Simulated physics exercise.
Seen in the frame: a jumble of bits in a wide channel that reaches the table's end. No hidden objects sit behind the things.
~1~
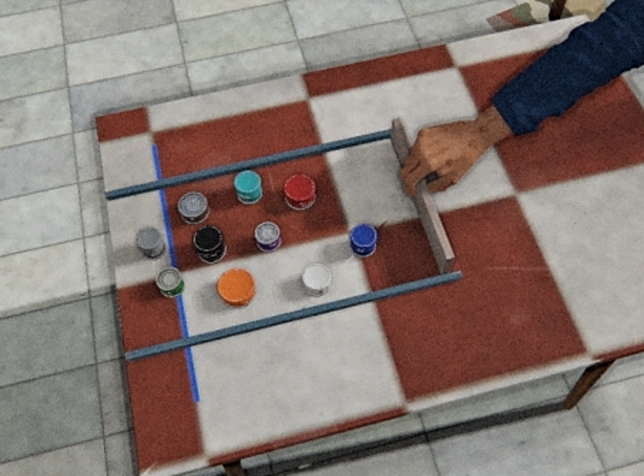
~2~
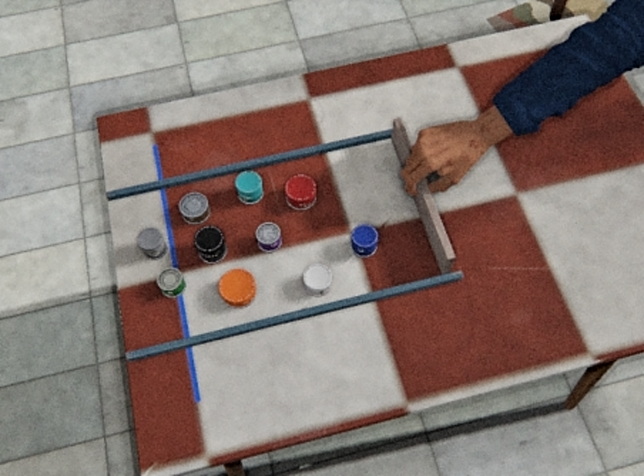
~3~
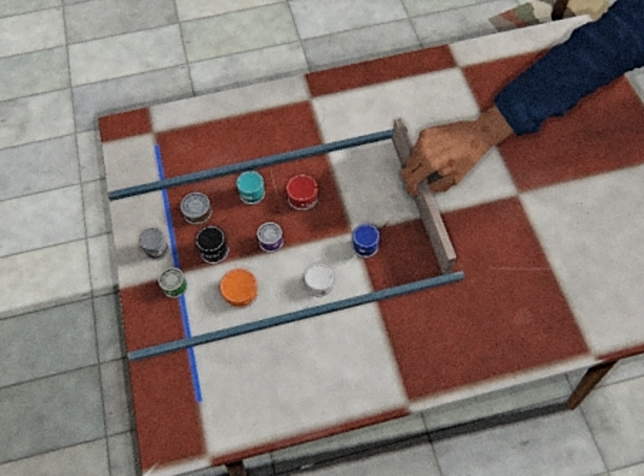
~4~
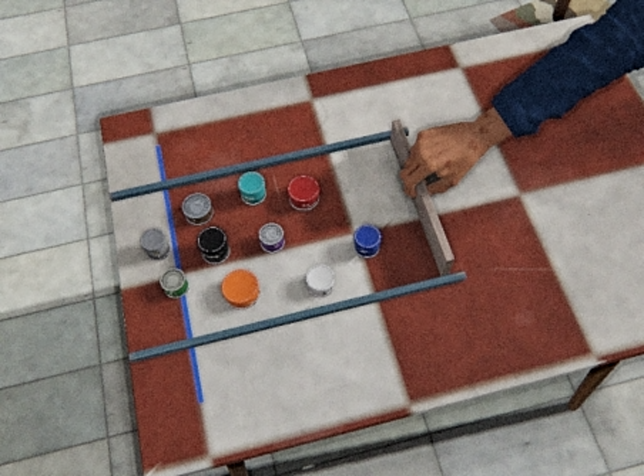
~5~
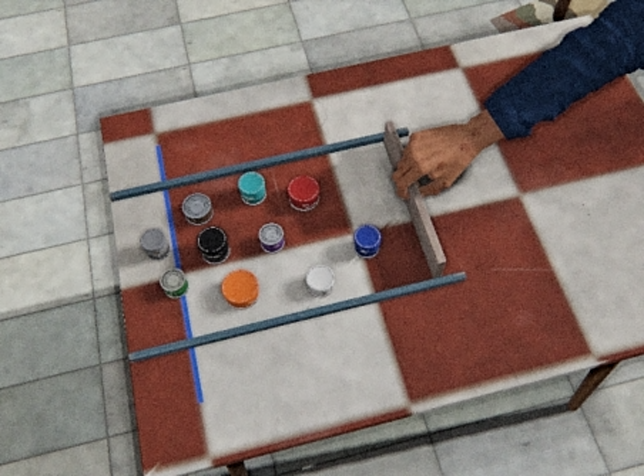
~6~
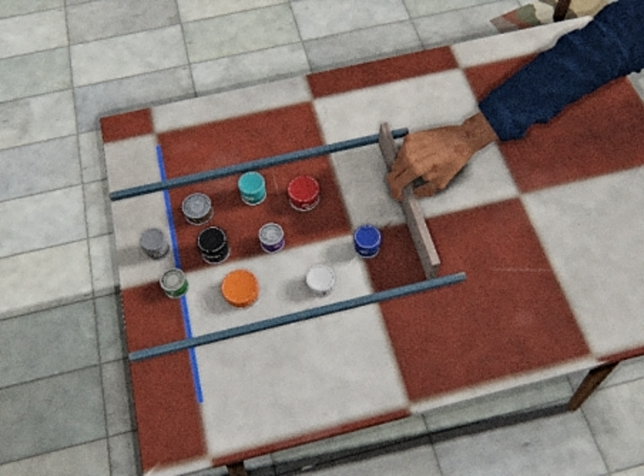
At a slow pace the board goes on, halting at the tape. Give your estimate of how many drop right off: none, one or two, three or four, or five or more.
I expect every piece to stay on the table.
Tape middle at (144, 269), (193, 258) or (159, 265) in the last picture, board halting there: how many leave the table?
First 5, then 0, then 1.
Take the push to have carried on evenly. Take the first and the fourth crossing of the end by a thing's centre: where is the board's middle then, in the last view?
In pixels, around (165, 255) followed by around (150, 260).
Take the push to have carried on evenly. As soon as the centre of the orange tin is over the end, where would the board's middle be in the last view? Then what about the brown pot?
First it's close to (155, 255), next close to (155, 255).
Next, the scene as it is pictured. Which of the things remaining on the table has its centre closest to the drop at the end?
The one in question is the grey tin.
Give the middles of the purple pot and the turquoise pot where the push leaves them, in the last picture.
Purple pot at about (165, 264), turquoise pot at about (153, 202).
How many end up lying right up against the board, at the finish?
The figure is 5.
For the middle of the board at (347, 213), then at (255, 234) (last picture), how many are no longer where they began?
At the first spot 1, then 6.
Early on, none off yet; grey tin at rest near (156, 245); green tin at rest near (175, 284); brown pot at rest near (198, 209).
A while later, none off yet; grey tin at rest near (156, 245); green tin moving near (166, 281); brown pot travelled about its own width near (172, 210).
Finally, the number that fall off is zero.
